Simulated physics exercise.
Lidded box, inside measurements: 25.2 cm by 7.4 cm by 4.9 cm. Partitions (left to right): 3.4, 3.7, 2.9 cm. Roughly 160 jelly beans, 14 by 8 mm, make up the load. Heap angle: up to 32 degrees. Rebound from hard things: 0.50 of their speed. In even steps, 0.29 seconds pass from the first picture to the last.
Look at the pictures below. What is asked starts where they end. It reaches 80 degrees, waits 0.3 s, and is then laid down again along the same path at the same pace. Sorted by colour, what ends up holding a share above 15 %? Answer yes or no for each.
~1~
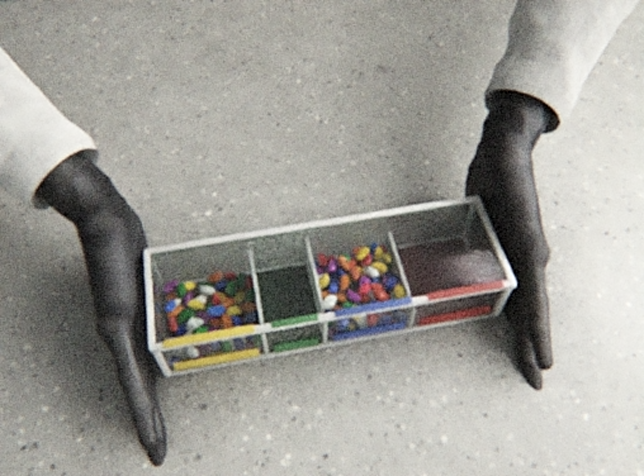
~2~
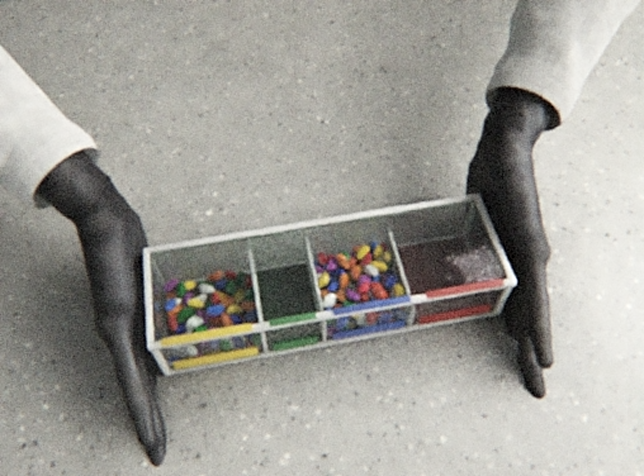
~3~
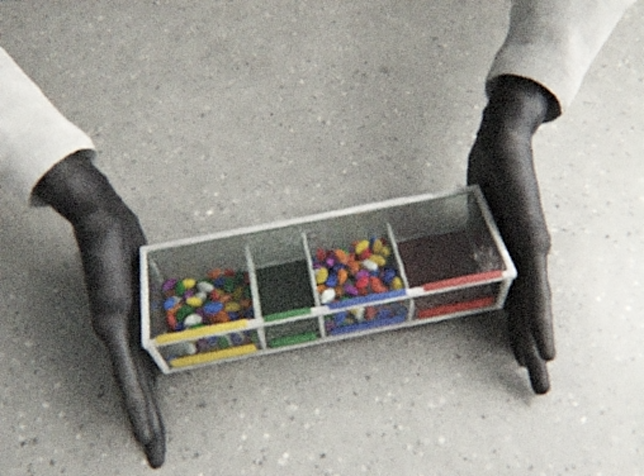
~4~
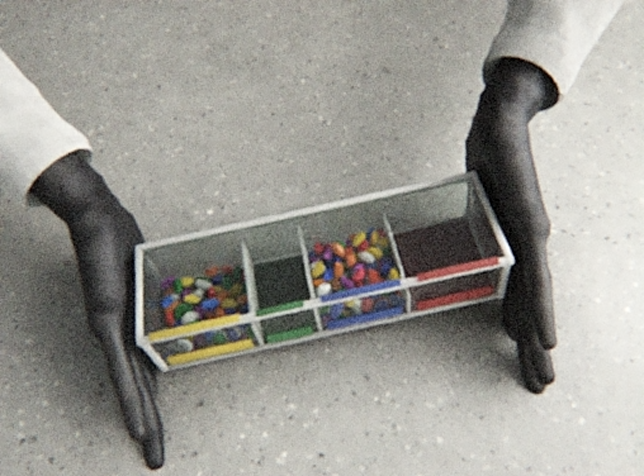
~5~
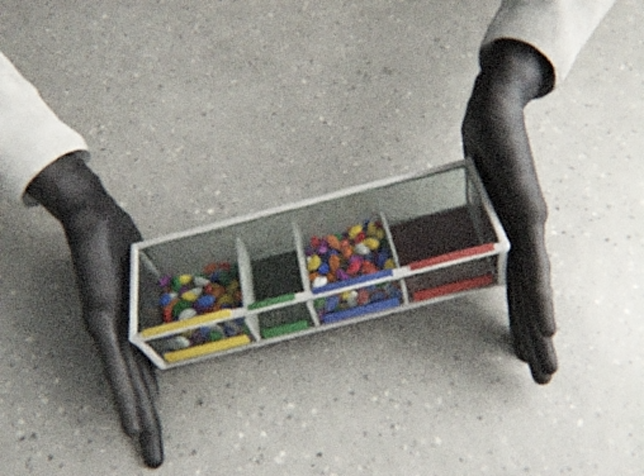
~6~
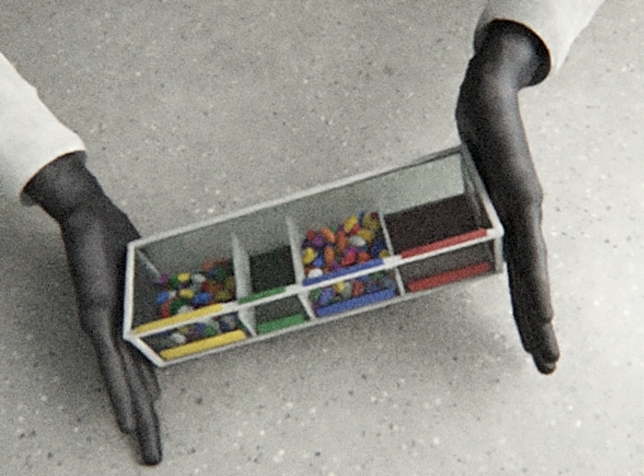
Red: No, blue: Yes, green: No, yellow: Yes.
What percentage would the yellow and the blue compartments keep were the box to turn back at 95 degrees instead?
You'd see yellow with 45 % and blue with 55 %.
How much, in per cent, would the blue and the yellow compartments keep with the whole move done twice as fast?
Final share: Blue 55 %, yellow 45 %.
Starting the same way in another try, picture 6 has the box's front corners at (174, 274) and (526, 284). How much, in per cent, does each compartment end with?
Per cent by compartment: Red 30, blue 35, green 5, yellow 30.
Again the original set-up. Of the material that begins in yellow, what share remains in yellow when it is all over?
That compartment keeps close to 100 per cent of its own pieces.
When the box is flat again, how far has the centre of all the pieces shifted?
About 2.0 cm.
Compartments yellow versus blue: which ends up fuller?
It is the blue one.
Then, 1.22 s after the last picture, tilt 80 degrees; blue 55 %, green 5 %, yellow 40 %.
Then, 2.03 s after the last picture, tilt 40 degrees; blue 55 %, yellow 45 %.
Then, 2.86 s after the last picture, tilt 0 degrees; blue 55 %, yellow 45 %.
In the end, red 0 %, blue 55 %, green 0 %, yellow 45 %.
